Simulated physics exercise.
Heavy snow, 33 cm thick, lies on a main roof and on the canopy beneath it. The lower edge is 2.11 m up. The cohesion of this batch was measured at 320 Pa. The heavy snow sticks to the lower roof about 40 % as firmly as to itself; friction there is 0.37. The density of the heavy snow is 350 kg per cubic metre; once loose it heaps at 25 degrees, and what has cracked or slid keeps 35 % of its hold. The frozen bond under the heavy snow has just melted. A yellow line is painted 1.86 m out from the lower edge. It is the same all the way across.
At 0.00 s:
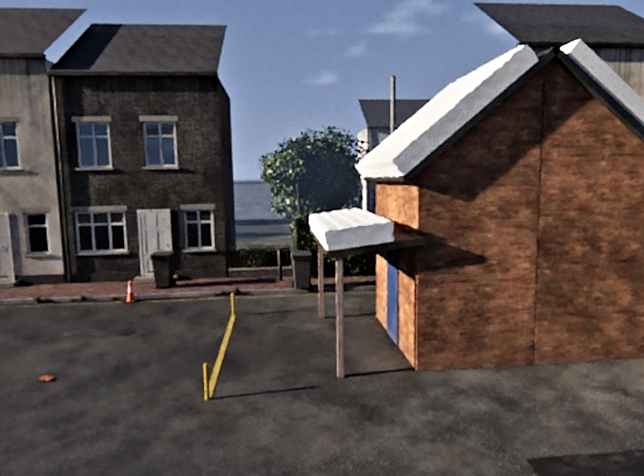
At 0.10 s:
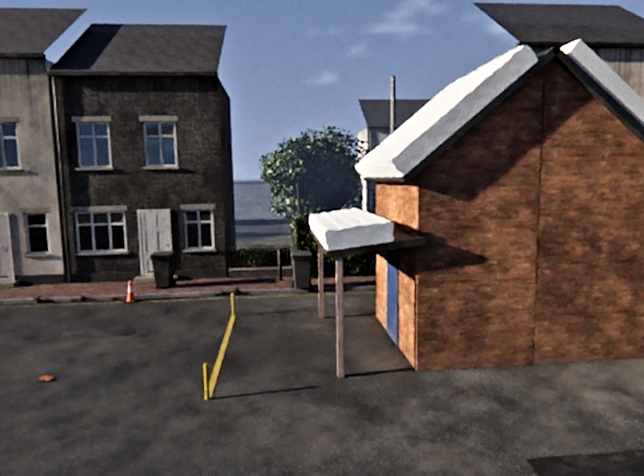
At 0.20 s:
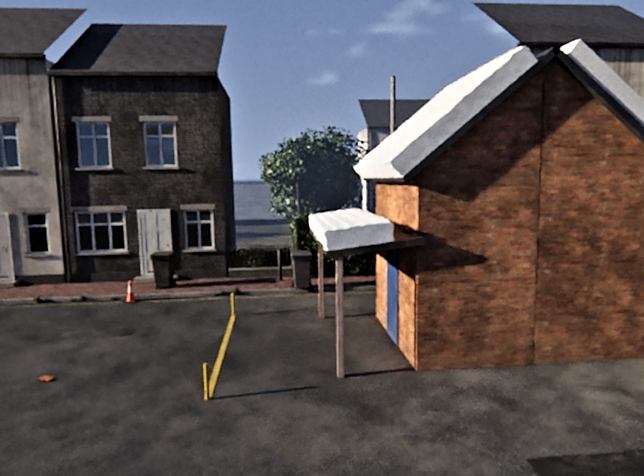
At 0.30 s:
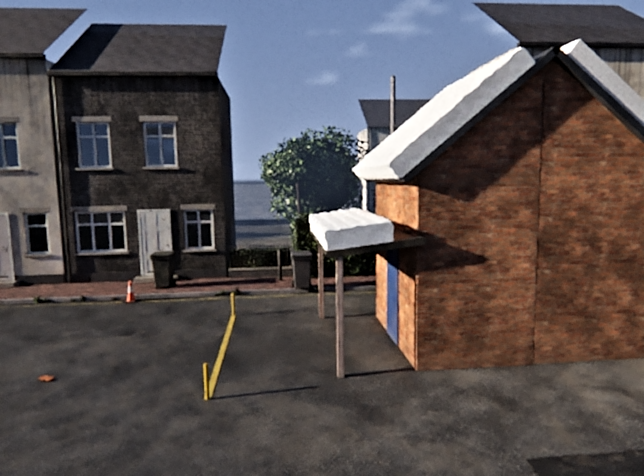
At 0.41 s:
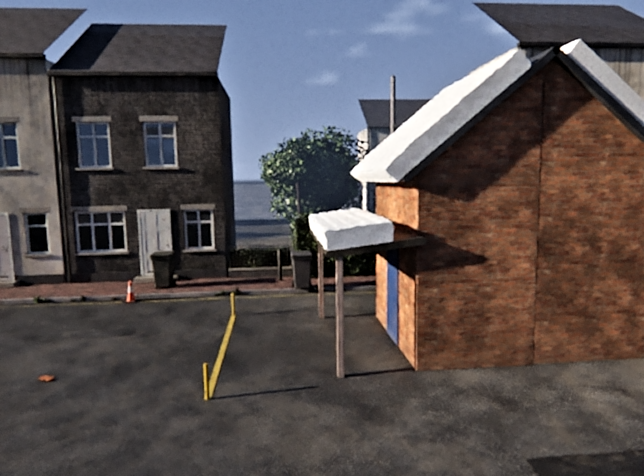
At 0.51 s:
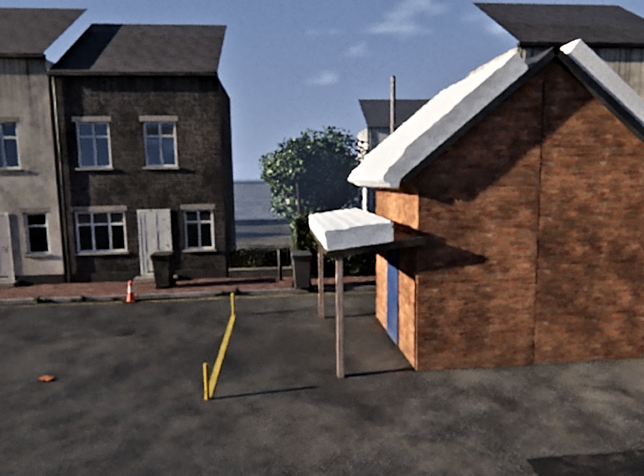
The clip shows a brick building with thick snow on its roof and on a small canopy below, beside a yellow line; the roof snow slides slightly down and left, edging past the eave while the canopy snow stays still.
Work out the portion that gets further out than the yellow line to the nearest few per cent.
It comes to some 27 %.
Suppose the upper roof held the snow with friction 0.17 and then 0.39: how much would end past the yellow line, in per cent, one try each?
In turn about 45 %, 35 %.
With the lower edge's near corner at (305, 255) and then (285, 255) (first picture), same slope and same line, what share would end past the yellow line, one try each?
In turn about 20 %, 16 %.
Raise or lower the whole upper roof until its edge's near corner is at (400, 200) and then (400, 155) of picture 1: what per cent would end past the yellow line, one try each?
In turn about 12 %, 30 %.
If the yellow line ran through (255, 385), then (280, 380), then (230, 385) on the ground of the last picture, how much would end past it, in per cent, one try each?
In that order: 40 %, 50 %, 30 %.
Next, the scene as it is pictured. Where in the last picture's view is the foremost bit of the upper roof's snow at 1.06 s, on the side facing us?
At about (361, 219).
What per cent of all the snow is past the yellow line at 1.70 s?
Some 0 per cent.
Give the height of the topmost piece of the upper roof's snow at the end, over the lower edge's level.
Some 0.6 m.
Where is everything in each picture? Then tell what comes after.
Leading edge of the heavy snow at (402, 159), in the first frame.
Leading edge of the heavy snow at (401, 159), its middle shifted 8 mm, in the second frame.
Leading edge of the heavy snow at (400, 174), its middle shifted 3.2 cm, 1 % of it past the upper edge, in one piece, in the third frame.
Leading edge of the heavy snow at (398, 158), its middle shifted 7.1 cm, 3 % of it past the upper edge, in one piece, in the fourth frame.
Leading edge of the heavy snow at (395, 167), its middle shifted 13 cm, 5 % of it past the upper edge, in one piece, in the fifth frame.
Leading edge of the heavy snow at (390, 173), its middle shifted 20 cm, 8 % of it past the upper edge, cracking, in the sixth frame.
After 1.06 s, none is below the lower edge and 0 % is past the line.
After 1.70 s, none is below the lower edge and 0 % is past the line.
After 2.35 s, 38 % is below the lower edge and 0 % is past the line.
After 3.00 s, 63 % is below the lower edge and 24 % is past the line.
After 3.90 s, at the end, 64 % is below the lower edge and 27 % is past the line.
